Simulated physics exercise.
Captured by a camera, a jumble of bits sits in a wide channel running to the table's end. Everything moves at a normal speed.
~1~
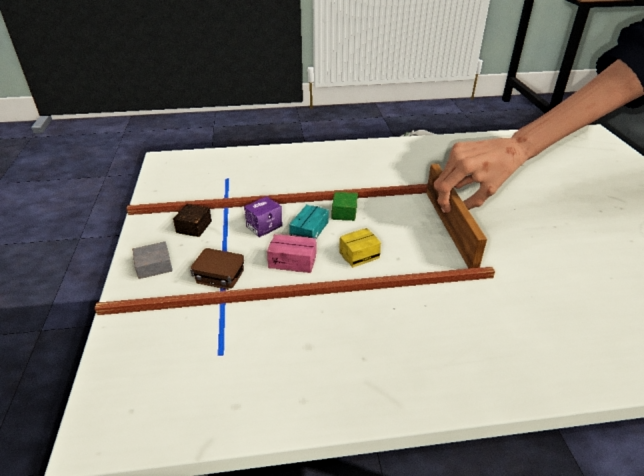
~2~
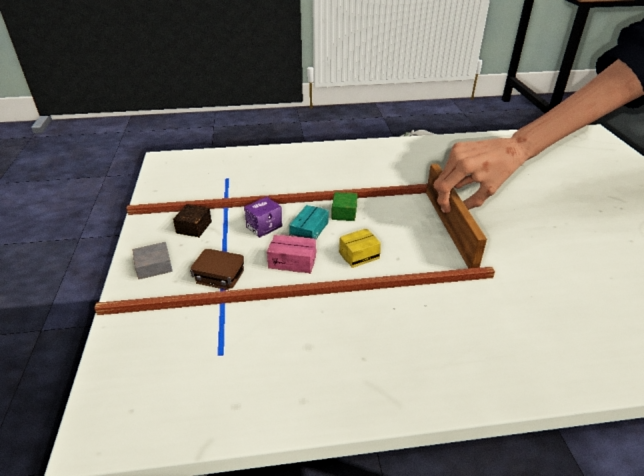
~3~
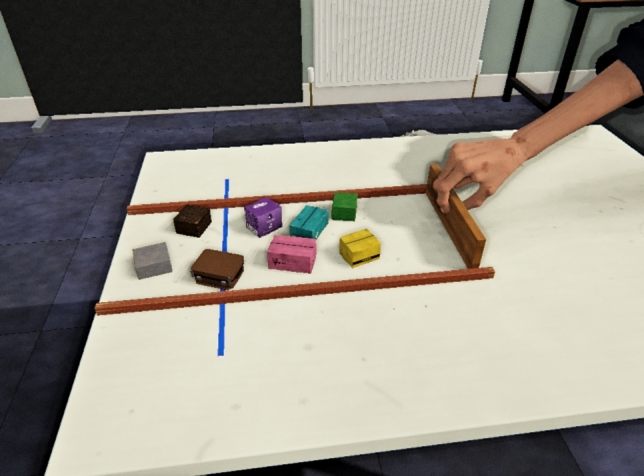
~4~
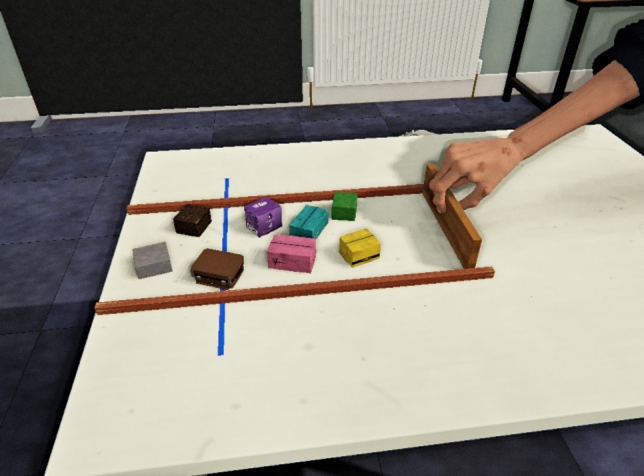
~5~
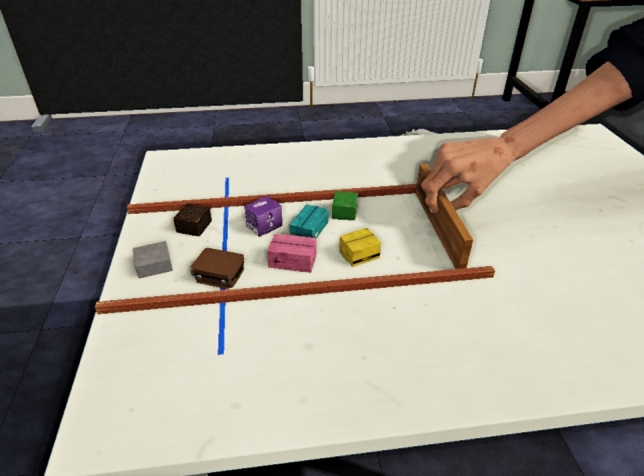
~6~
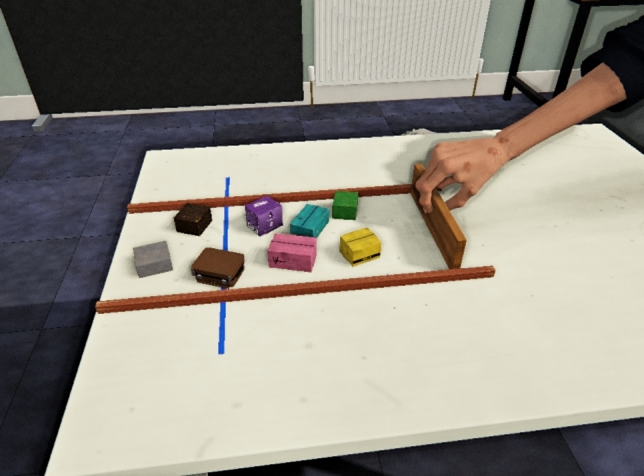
A hand reaching in from the right grips an upright wooden board on a white table, seen from above at an angle, in a room with dark blue flooring. Between two reddish-brown rails lie grey, black and brown blocks near a blue tape line at left, with purple, turquoise, pink, green and yellow ones further right. The hand slides the board slightly leftward while the blocks and camera stay still.
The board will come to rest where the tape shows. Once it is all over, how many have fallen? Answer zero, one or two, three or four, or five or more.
When it is over, zero have fallen.
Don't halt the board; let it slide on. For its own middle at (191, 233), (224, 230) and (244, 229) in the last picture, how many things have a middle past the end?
Counts by place: 1 / 0 / 0.
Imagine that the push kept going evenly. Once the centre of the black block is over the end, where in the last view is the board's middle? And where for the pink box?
I'd put it close to (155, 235), and close to (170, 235) for the other one.
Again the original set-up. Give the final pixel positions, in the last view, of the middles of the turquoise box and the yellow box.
Turquoise box at about (202, 246), yellow box at about (207, 264).
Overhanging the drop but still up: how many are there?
The figure is 2.
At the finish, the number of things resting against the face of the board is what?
Result: 3 in all.
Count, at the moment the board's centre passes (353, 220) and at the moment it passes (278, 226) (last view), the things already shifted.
Counts: 3, 7.
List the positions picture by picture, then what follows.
In the first frame, grey block (152, 260); black block (193, 220); brown case (219, 270); board (453, 213); tape (225, 248).
In the second frame, black block (193, 220); purple box (263, 217).
In the third frame, brown case (219, 270); turquoise box (310, 224).
In the fourth frame, grey block (152, 260); yellow box (360, 248).
In the fifth frame, black block (193, 219); green block (345, 206).
In the sixth frame, grey block (153, 259); black block (194, 219); brown case (220, 269); board (435, 214); tape (225, 246).
Early on, none off yet; grey block at rest near (153, 259); black block at rest near (194, 219); brown case at rest near (220, 269).
A while later, none off yet; grey block at rest near (152, 259); black block at rest near (194, 219); brown case travelled about its own width near (192, 272).
Finally, the number that fall off is zero.
